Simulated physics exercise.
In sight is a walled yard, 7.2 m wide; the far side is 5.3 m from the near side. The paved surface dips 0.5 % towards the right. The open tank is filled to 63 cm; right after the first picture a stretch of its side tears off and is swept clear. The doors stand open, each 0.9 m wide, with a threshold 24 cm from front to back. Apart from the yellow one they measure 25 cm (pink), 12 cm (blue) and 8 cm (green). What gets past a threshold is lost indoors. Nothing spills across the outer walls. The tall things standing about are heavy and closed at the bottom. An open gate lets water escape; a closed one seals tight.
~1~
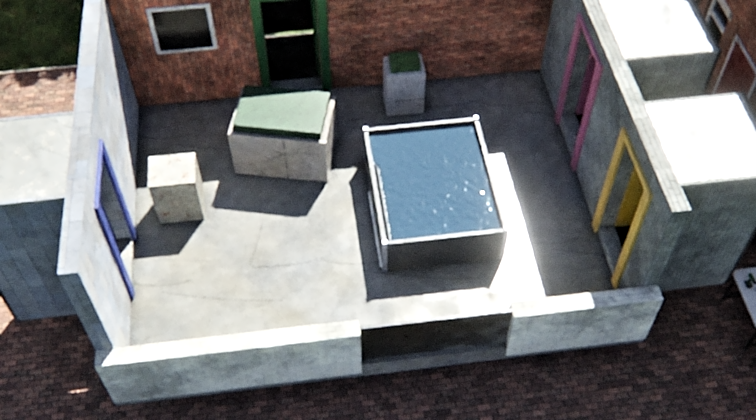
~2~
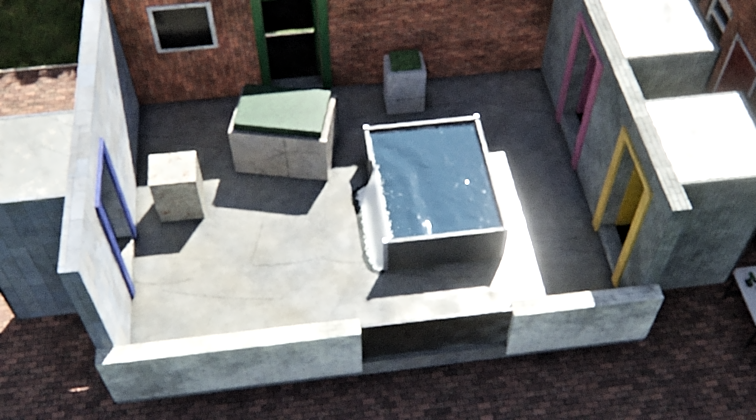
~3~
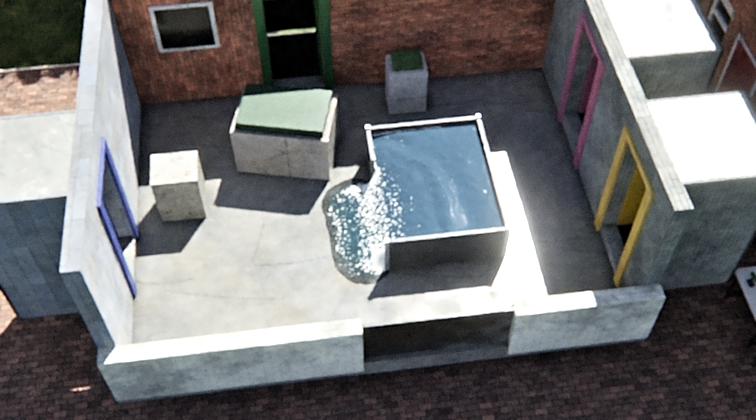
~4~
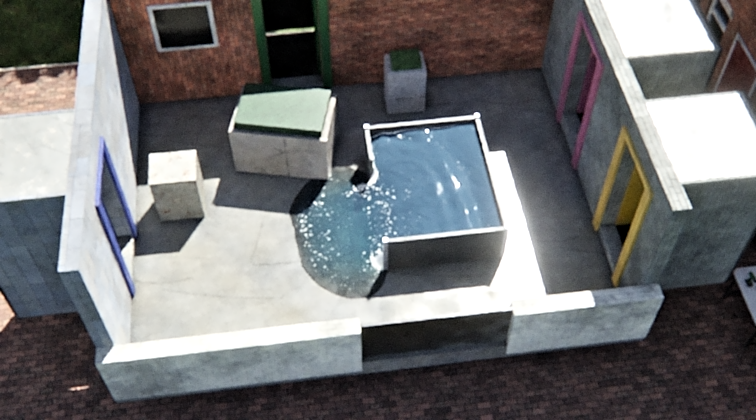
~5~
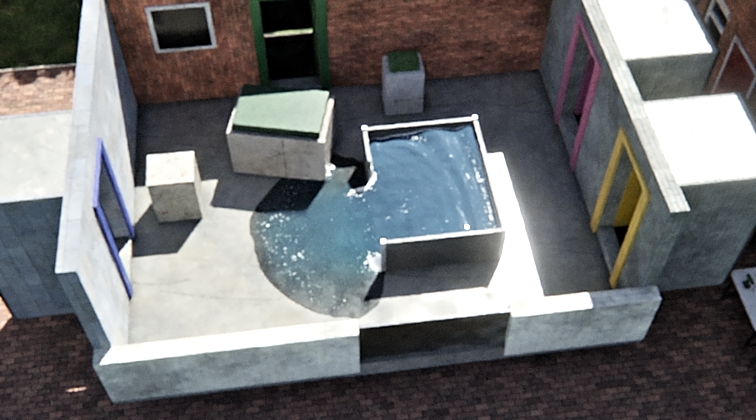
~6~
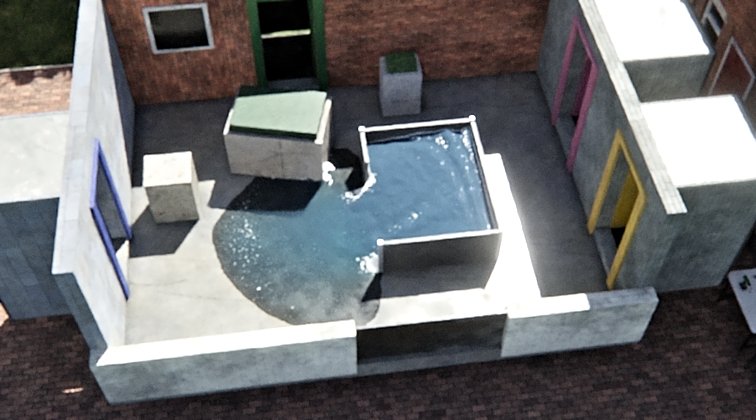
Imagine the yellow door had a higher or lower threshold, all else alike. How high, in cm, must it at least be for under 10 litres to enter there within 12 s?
It would have to be roughly 7 cm high.
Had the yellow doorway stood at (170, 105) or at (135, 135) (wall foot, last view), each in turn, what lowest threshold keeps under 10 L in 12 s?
About 16 and 12.5 cm.
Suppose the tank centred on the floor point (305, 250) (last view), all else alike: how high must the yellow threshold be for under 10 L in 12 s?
Some 9.5 cm.
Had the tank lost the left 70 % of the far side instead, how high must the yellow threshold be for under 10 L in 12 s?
Some 8.5 cm.
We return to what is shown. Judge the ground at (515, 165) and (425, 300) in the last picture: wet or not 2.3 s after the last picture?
In that order: Dry, still dry.
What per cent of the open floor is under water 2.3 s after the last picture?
Near 50 per cent is wet.
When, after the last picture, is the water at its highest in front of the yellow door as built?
Near 10.0 s.
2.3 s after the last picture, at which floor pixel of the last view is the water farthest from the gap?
Around (136, 108).
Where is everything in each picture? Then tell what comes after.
In the first picture, still water, 63 cm deep, in the open tank at (433, 181); the yellow door at (619, 216) is dry.
In the second picture, water pours out at (380, 219) and has run 0.3 m, to (368, 260); about 9 cm deep outside, 63 cm at the back.
In the third picture, the gap is at (382, 220), the front 0.8 m out at (328, 214); the back of the open tank holds 63 cm.
In the fourth picture, the gap is at (380, 220), the front 1.3 m out at (297, 225); the back of the open tank holds 62 cm.
In the fifth picture, the gap is at (378, 221), the front 1.9 m out at (257, 237); the back of the open tank holds 55 cm.
In the sixth picture, water pours out at (375, 222) and has run 2.4 m, to (220, 247); about 6 cm deep outside, 53 cm at the back; 3.5 m in a straight line remain to the yellow door at (615, 218).
Then, 0.7 s after the last picture water covers 35 % of the floor, deepest (30 cm) near (363, 236); it has not reached the yellow door.
Then, 2.3 s after the last picture water covers 50 % of the floor, deepest (30 cm) near (189, 357); it has not reached the yellow door.
Then, 11.3 s after the last picture water covers 95 % of the floor, deepest (10 cm) near (561, 171); 8 cm at the yellow door, 0 litres in over its 16 cm threshold.
At the yellow door as built, the water peaked near 9 cm, 10.1 s after the last picture.
With a threshold of 6 cm, 19 litres would have come in within the 12 s; with 8 cm, 4 litres. So under 10 litres takes about 7 cm.
